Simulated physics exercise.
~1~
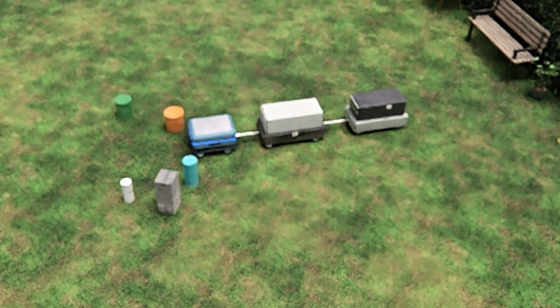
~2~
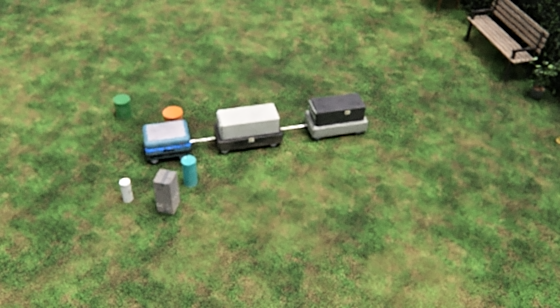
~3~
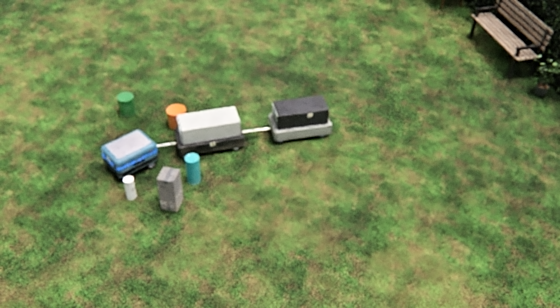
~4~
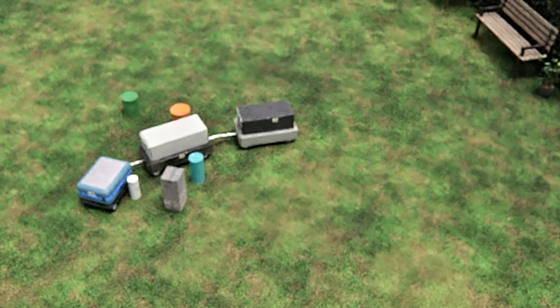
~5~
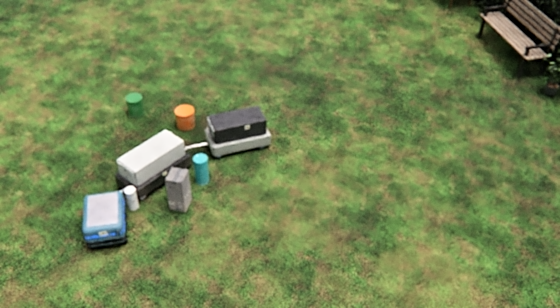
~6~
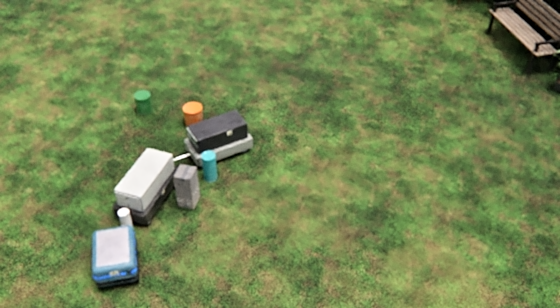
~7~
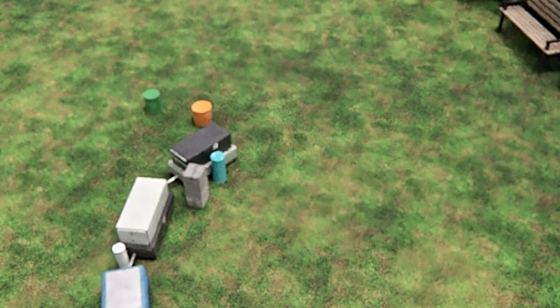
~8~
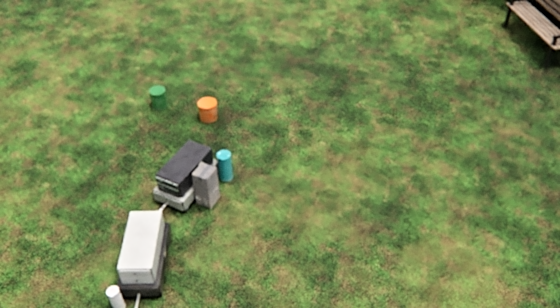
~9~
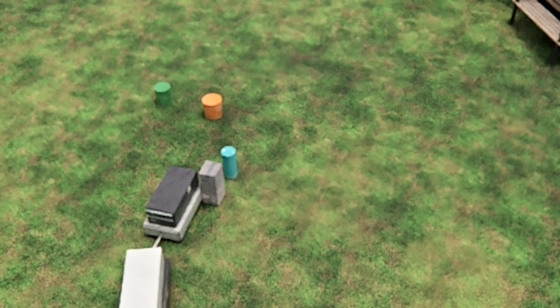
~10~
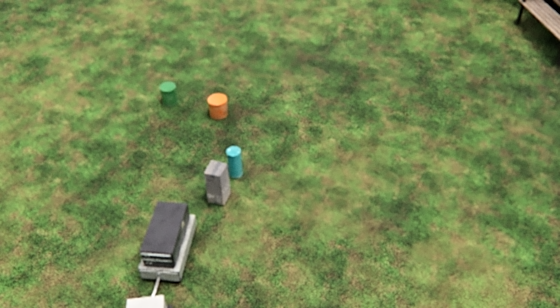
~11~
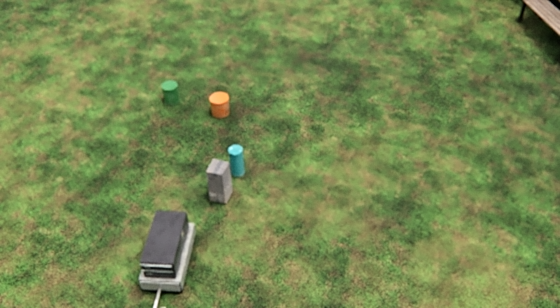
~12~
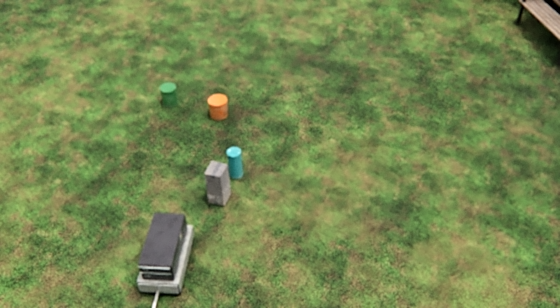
Blue tug pulling two carts across grass, curving past small containers and pushing a white canister along before leaving the rear cart visible.
